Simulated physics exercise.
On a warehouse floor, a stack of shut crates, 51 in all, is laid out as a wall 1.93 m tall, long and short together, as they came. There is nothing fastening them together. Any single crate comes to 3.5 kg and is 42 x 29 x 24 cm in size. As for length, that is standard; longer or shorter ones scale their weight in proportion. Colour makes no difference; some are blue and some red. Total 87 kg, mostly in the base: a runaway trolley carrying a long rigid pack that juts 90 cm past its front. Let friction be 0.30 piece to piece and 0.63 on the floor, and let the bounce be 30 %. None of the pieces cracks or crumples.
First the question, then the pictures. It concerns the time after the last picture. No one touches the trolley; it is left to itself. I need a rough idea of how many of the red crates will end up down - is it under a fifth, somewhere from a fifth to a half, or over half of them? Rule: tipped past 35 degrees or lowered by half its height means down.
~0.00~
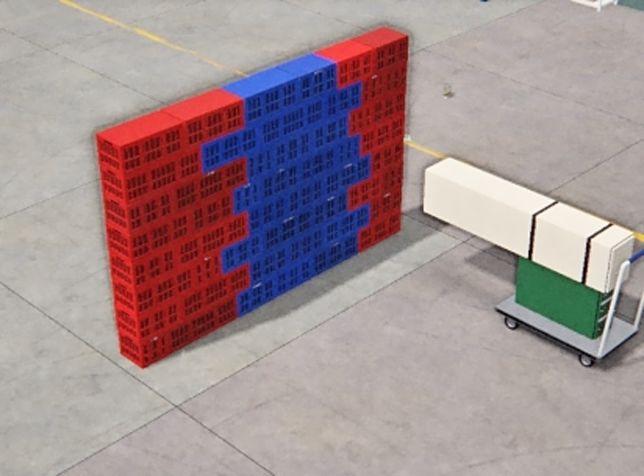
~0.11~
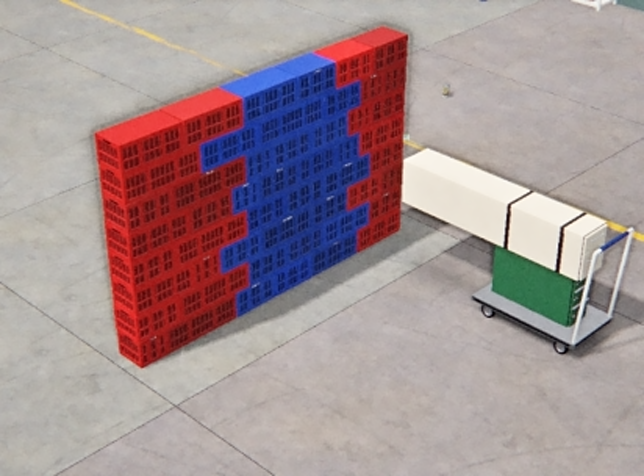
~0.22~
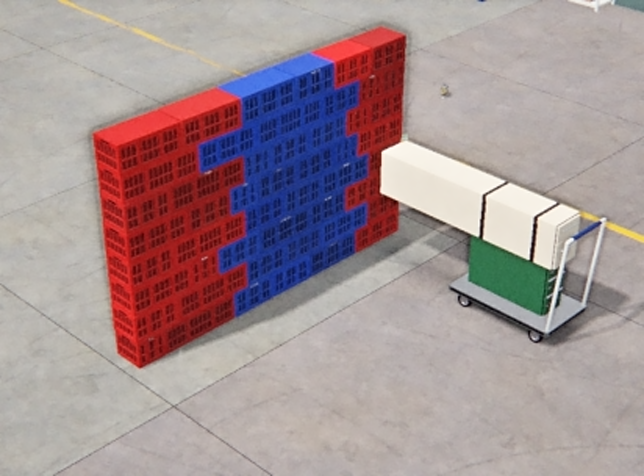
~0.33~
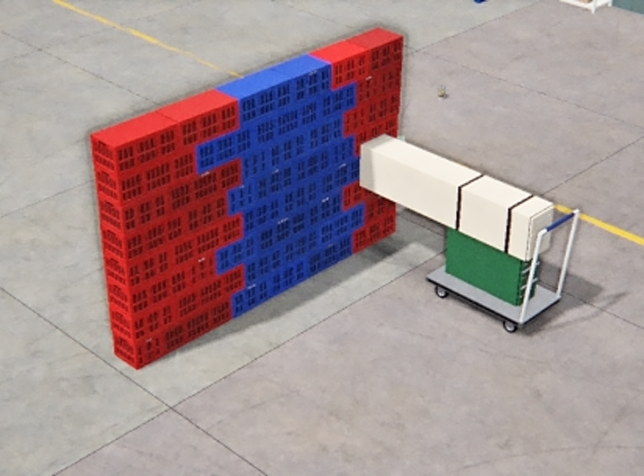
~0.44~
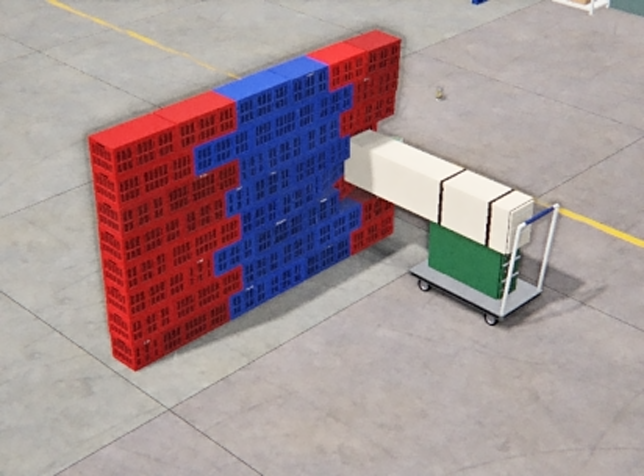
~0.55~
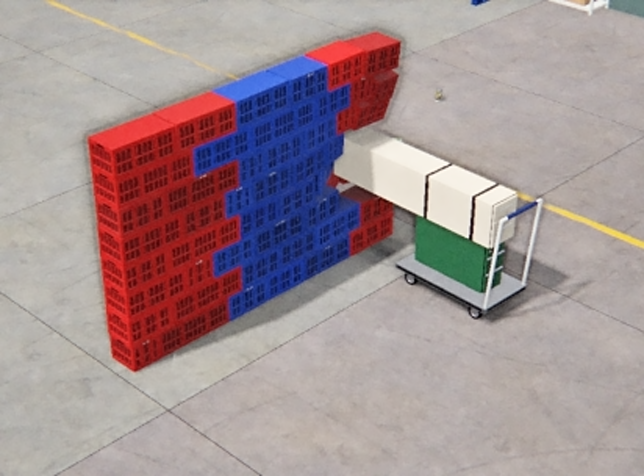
I'd say from a fifth to a half of them.
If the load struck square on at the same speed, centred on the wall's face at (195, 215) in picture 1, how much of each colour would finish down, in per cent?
Per cent down - red: 40, blue: 0.
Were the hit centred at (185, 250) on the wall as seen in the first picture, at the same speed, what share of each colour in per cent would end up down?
Result - red: 50 %; blue: 10 %.
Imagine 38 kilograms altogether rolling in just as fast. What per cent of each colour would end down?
That would leave red at 40 and blue at 40 per cent.
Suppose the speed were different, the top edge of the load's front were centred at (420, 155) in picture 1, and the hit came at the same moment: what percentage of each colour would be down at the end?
You'd end up with red at 40 per cent down and blue at 40 per cent.
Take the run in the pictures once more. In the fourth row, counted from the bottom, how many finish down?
1.
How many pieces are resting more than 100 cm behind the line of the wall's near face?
I'd estimate 4 pieces.
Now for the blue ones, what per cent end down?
Blue: 0 per cent.
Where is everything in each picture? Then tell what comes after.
In the first picture (we follow the side turned to the camera; the camera pans a little), load (430, 184) 65 cm short of the wall; top red crate (392, 55); top blue crate (319, 83); no piece has moved.
Load (409, 175) 42 cm short of the wall; top red crate (391, 54), in the second picture.
Load (387, 166) 19 cm short of the wall; top red crate (390, 55), in the third picture.
Load (365, 159) 26 mm into the wall's line; top red crate (387, 56); 4 stirred so far, in the fourth picture.
Load (350, 154) 20 cm into the wall's line; top red crate (384, 58); 8 stirred so far, in the fifth picture.
Load 35 cm into the wall's line; top red crate (384, 60) tipped 4°; top blue crate (310, 86); steepest lean 16°, the crate at (373, 114); 14 stirred so far, in the sixth picture.
Around 0.80 s, load 65 cm past the wall's line, still rolling; 5 of the 27 red crates down (5 of 51 in all colours); top red crate tipped 36°, 10 cm lower; top blue crate displaced 38 mm.
Around 1.28 s, load 1.11 m past the wall's line, still rolling; 8 of the 27 red crates down (8 of 51 in all colours); top red crate on its side; top blue crate displaced 8 cm.
Finally (2.6 s), load 1.20 m past the wall's line, stopped; 8 of the 27 red crates down (8 of 51 in all colours); top red crate upside down; top blue crate displaced 8 cm. That is 30 per cent. Seen by the last camera, middles, top red crate near (413, 165), top blue crate near (292, 79).
